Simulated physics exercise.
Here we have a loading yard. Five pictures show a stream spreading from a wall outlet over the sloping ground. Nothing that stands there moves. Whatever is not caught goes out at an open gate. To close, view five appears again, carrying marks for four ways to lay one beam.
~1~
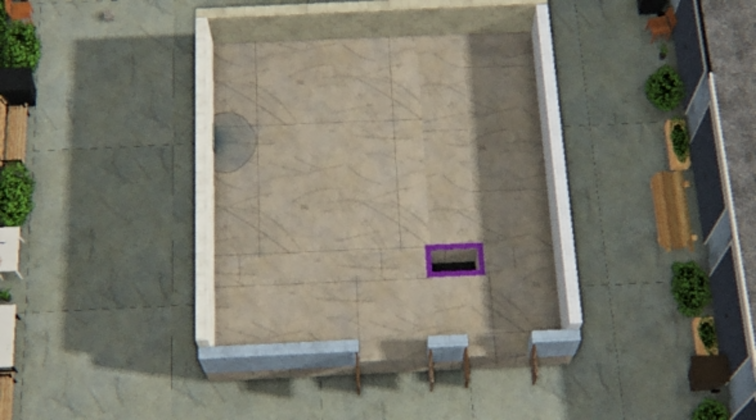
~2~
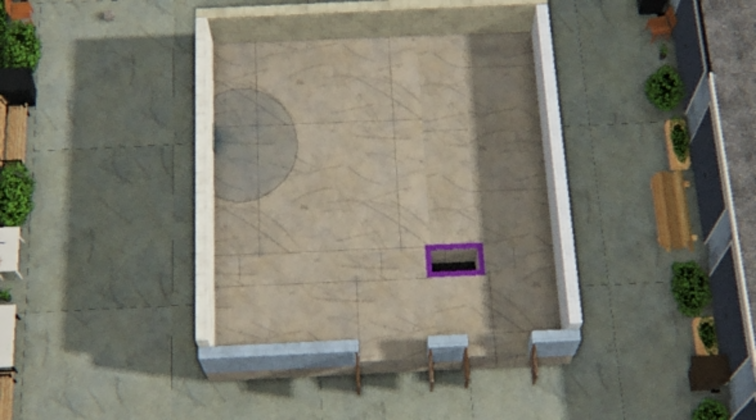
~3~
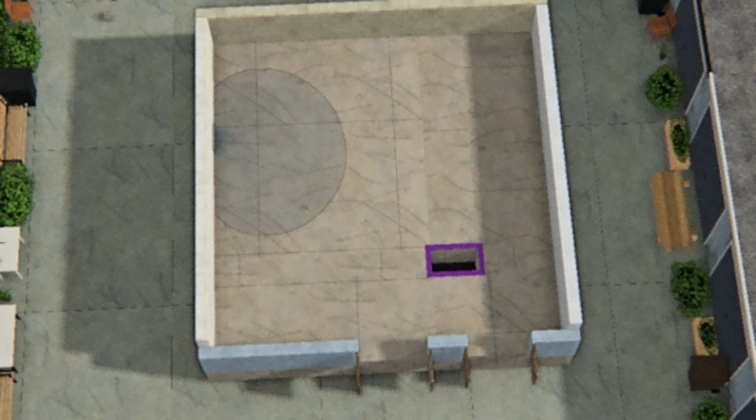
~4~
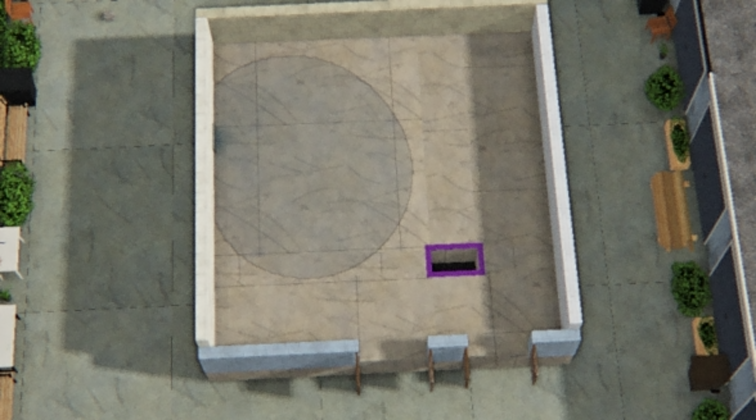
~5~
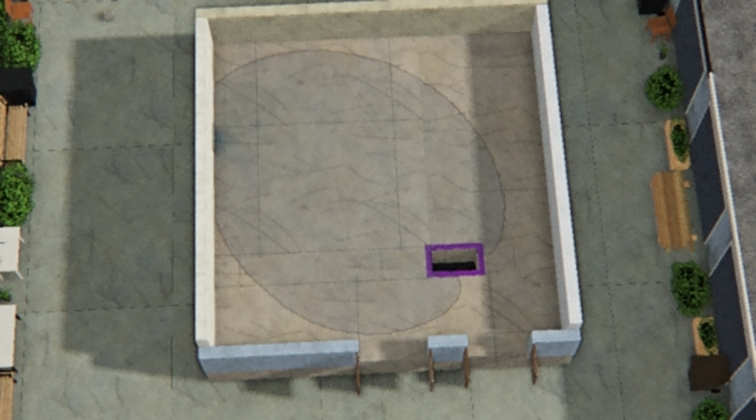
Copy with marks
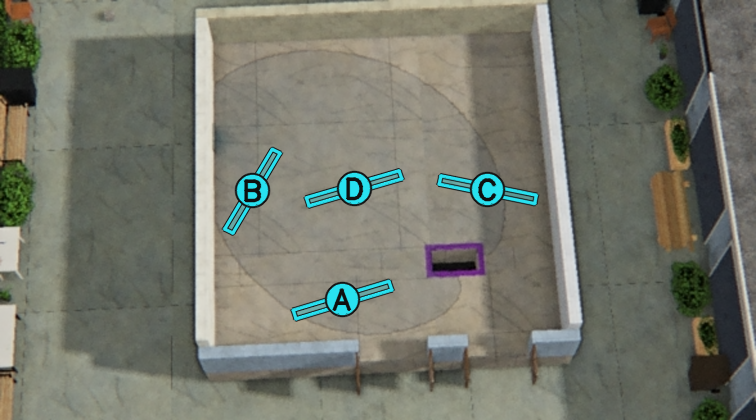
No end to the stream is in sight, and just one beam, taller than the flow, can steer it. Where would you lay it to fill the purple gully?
A is best.
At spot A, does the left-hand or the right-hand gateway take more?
More leaves on the right.
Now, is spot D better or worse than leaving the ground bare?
It is worse.
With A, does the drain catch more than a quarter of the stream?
Yes, it does.
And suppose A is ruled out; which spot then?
C it is.
On the marked copy, A from (294, 314) to (390, 285); B from (228, 231) to (276, 151); C from (440, 180) to (535, 199); D from (307, 201) to (400, 174).
Choosing A, about 37 % of the stream goes into the purple gully, about 61 % out by the gates.
Choosing B, about 20 % of the stream goes into the purple gully, about 79 % out by the gates.
Choosing C, about 26 % of the stream goes into the purple gully, about 62 % out by the gates.
Choosing D, about 18 % of the stream goes into the purple gully, about 81 % out by the gates.
